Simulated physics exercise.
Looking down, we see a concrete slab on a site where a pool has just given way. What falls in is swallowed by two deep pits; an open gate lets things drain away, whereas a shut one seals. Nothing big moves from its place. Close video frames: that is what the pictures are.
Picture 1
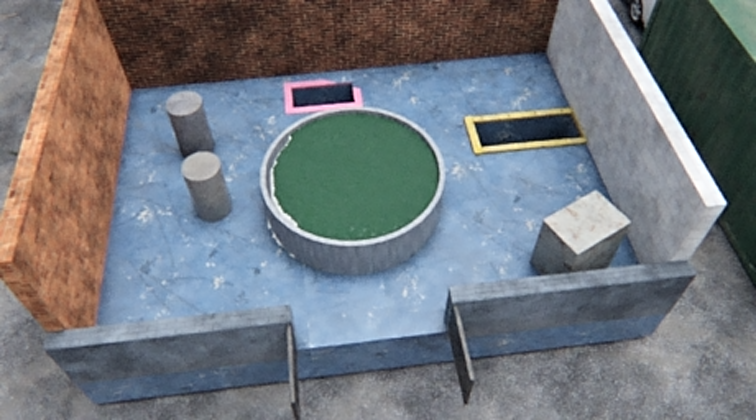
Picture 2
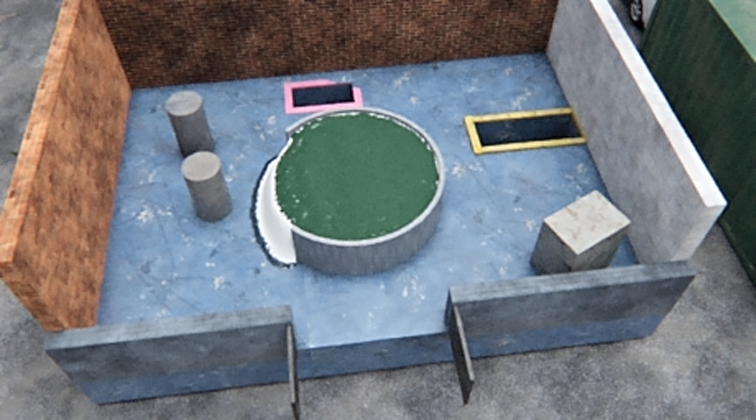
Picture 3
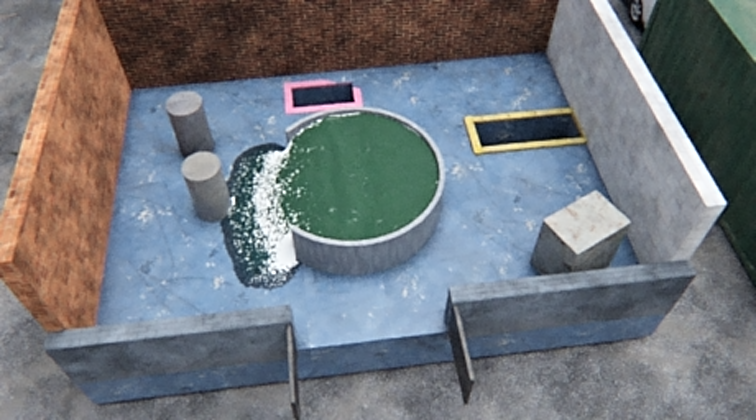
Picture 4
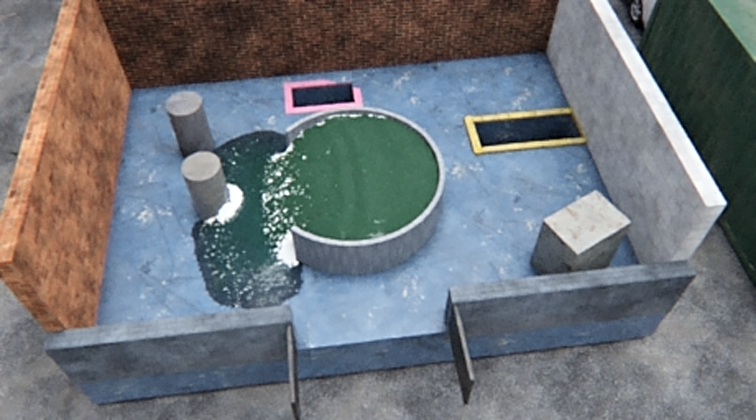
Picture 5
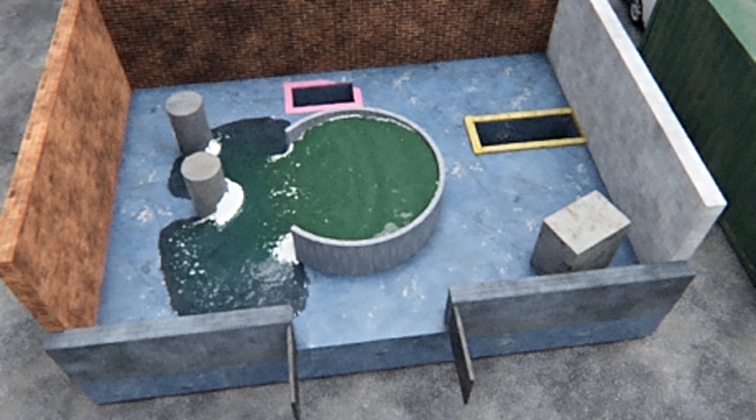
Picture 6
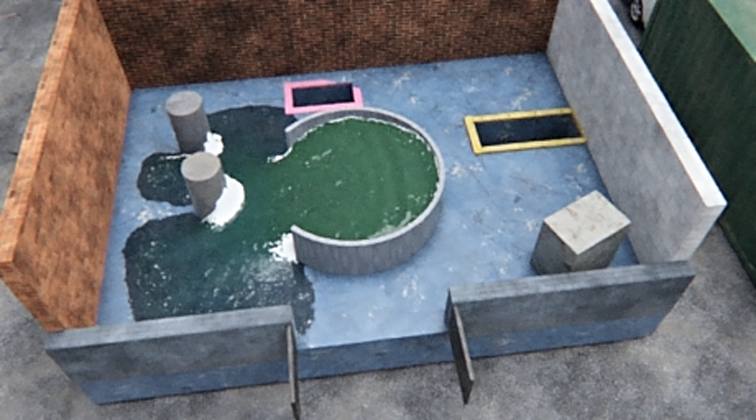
Green water bursting from the left side of a round pool, spreading across a blue walled slab and foaming around two grey cylinders.
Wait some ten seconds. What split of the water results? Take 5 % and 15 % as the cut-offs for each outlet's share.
In the end the gate sits in the mid range, the yellow pit stays lower than five per cent, the pink pit goes higher than fifteen per cent.
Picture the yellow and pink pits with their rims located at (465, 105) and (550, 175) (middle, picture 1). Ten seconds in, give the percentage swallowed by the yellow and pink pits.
Looks like yellow collects 4 percent and pink collects 6 percent.
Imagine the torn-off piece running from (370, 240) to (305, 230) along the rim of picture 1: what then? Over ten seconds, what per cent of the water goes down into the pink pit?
Share to the pink pit: 2 in a hundred.
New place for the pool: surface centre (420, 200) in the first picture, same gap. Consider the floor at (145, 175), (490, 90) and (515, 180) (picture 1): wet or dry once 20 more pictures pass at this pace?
Location one: Soaked; location two: Bone dry; location three: Bone dry.
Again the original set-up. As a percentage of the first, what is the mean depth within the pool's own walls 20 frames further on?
28 percent or thereabouts.
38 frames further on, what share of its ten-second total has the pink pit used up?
By then roughly 50 percent of the ten-second total is in.
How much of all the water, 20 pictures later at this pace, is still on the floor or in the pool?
I'd put it at about 98 per cent.
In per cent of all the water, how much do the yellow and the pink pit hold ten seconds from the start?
Roughly 0 per cent, then 18 per cent.
A moment on, water covers 35 % of the floor; the gate 0 %, the yellow pit 0 %, the pink pit 0 %.
Next, water covers 40 % of the floor; the gate 0 %, the yellow pit 0 %, the pink pit 0 %.
Then, water covers 50 % of the floor; the gate 0 %, the yellow pit 0 %, the pink pit 1 %.
Later, water covers 75 % of the floor; the gate 3 %, the yellow pit 0 %, the pink pit 9 %.
In the end, water covers 100 % of the floor; the gate 9 %, the yellow pit 0 %, the pink pit 18 %.
